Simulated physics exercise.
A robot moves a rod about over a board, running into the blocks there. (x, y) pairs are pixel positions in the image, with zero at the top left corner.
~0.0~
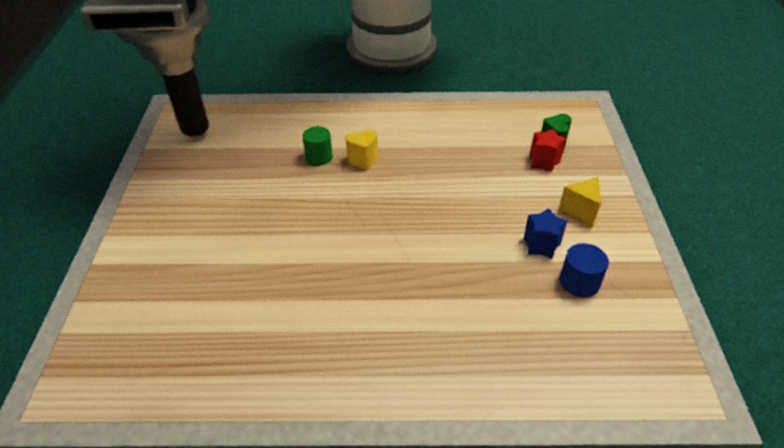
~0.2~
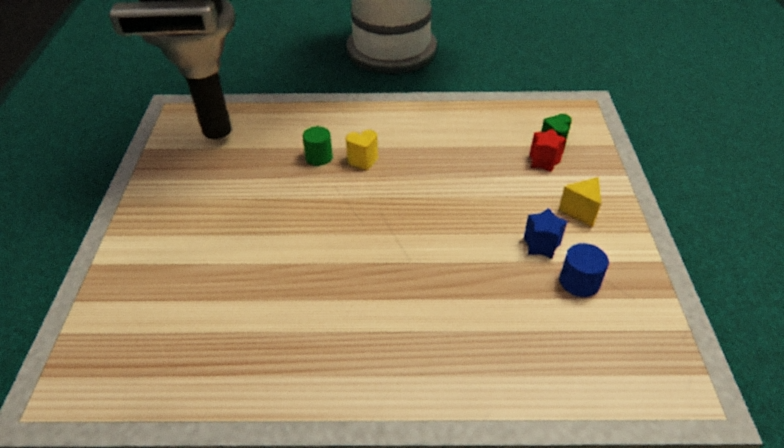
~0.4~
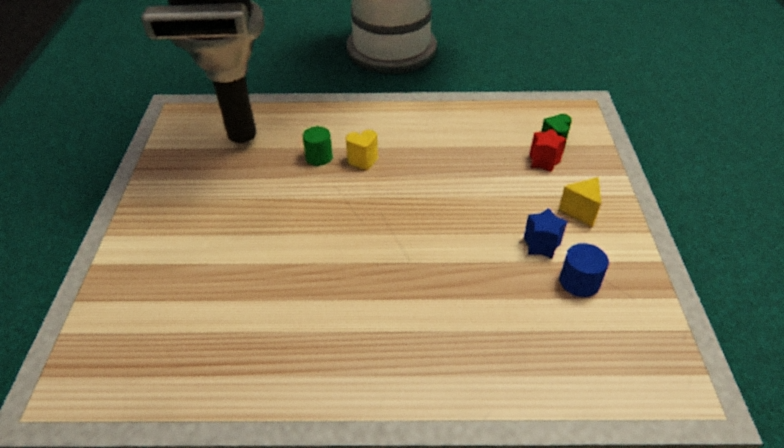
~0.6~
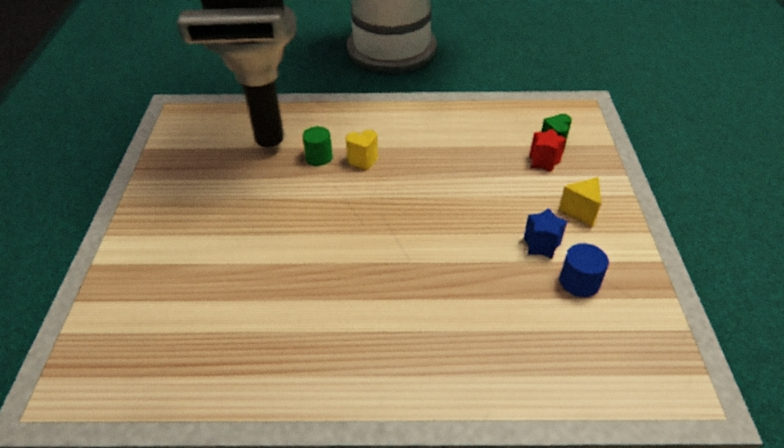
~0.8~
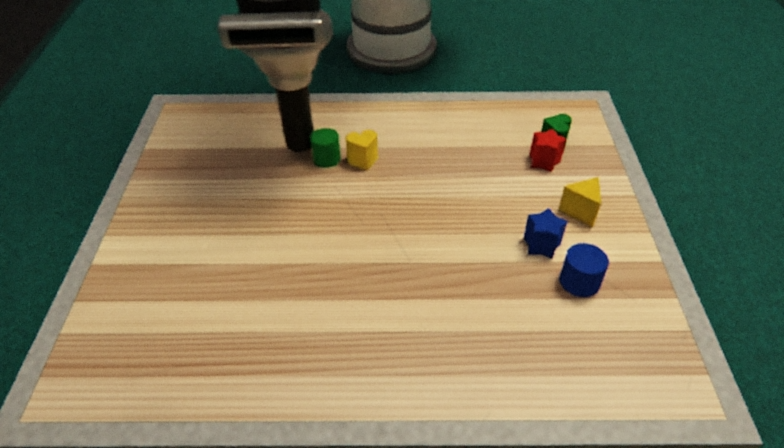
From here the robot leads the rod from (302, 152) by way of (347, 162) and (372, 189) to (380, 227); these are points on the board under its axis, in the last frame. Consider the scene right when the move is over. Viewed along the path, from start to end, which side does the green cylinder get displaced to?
Gets pushed left.
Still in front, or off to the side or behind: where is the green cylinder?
I expect it to be beside or behind the rod.
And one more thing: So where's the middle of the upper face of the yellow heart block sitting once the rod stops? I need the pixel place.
It ends at (392, 143).
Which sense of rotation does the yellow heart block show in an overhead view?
It ends up turned anticlockwise.
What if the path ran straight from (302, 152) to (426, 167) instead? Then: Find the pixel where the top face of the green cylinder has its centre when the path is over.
(384, 159)
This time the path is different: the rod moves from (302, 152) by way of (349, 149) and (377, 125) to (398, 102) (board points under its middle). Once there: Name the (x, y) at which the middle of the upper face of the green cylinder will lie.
I'd expect the centre of its top face to be at (356, 143).
The first path, step by step. One third of the way, rod (346, 154); green cylinder (367, 152); yellow heart block (389, 142), turned 100° anticlockwise.
Two thirds of the way, rod (372, 181); green cylinder (400, 175); yellow heart block (392, 143).
At the end, rod (380, 218); green cylinder (408, 182); yellow heart block (392, 143), turned 125° anticlockwise.
